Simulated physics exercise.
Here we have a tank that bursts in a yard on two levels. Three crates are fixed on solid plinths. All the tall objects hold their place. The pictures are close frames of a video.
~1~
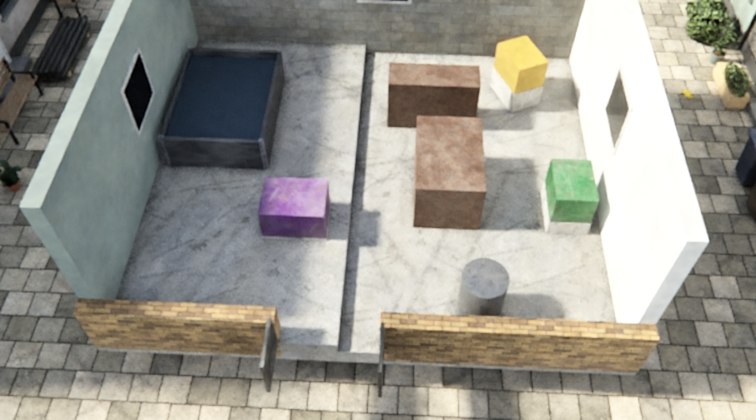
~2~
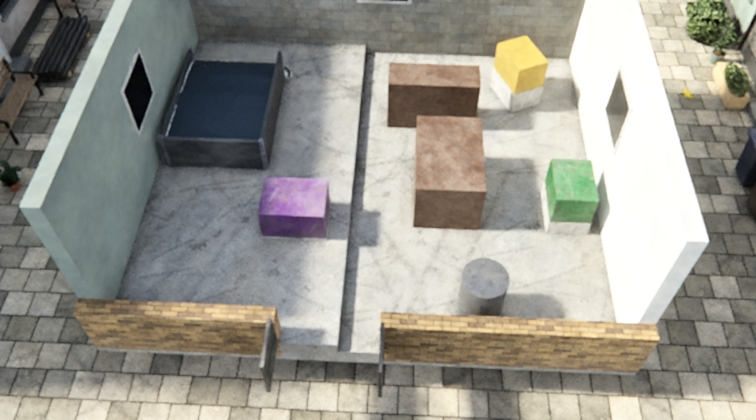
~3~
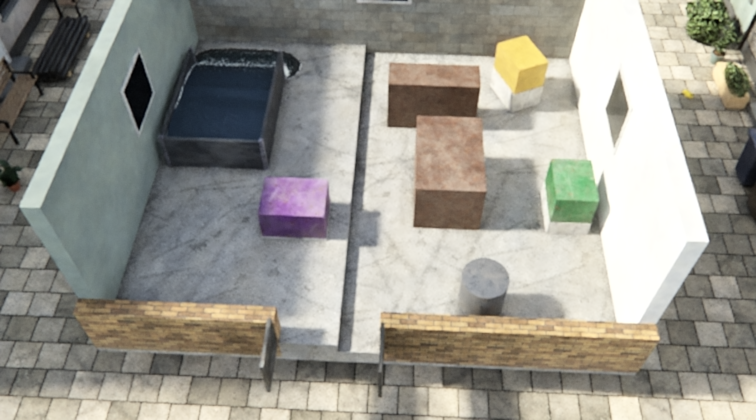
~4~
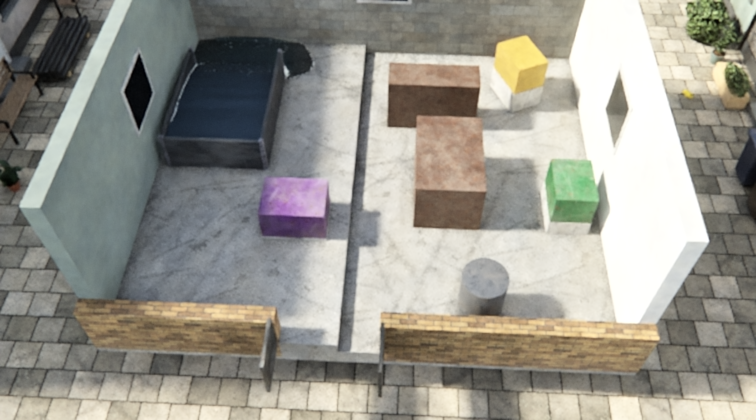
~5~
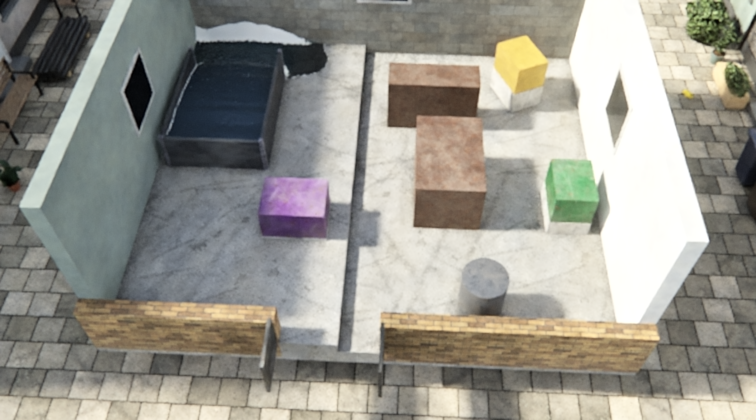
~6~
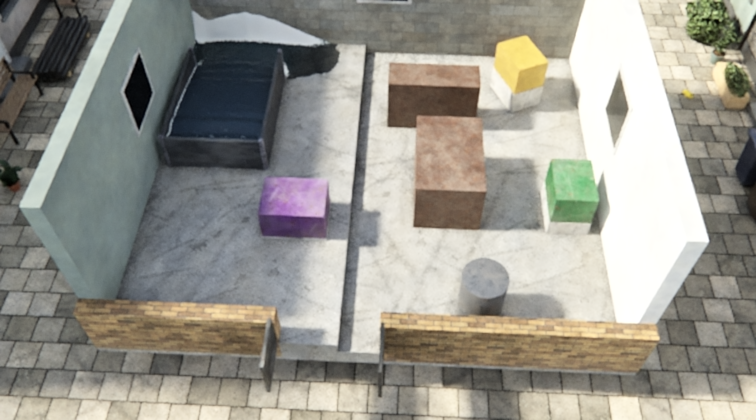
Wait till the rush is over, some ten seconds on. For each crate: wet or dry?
The purple crate escapes dry; the yellow crate escapes dry; the green crate escapes dry.
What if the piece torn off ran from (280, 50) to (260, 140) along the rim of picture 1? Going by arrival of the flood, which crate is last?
I say the green-painted one.
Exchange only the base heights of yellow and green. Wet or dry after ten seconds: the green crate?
My reading: The green crate is spared.
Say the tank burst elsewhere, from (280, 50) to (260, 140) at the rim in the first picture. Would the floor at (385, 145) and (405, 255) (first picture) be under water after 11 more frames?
In turn: Wet, wet.
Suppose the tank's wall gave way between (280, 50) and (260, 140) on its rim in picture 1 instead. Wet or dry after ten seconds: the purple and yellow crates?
Purple gets wet, yellow stays dry.
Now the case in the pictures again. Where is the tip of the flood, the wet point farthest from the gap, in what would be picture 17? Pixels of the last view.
Near (494, 59).
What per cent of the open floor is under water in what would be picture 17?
Some 20 per cent.
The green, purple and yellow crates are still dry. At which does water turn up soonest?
That is the yellow-painted one.
A moment on, water covers 10 % of the floor; the purple crate not reached, the yellow crate not reached, the green crate not reached.
Next, water covers 20 % of the floor; the purple crate not reached, the yellow crate water round its plinth, the green crate not reached.
Then, water covers 40 % of the floor; the purple crate not reached, the yellow crate water round its plinth, the green crate not reached.
Later, water covers 70 % of the floor; the purple crate not reached, the yellow crate water round its plinth, the green crate water round its plinth.
In the end, water covers 80 % of the floor; the purple crate stayed above the water, the yellow crate stayed above the water, the green crate stayed above the water.
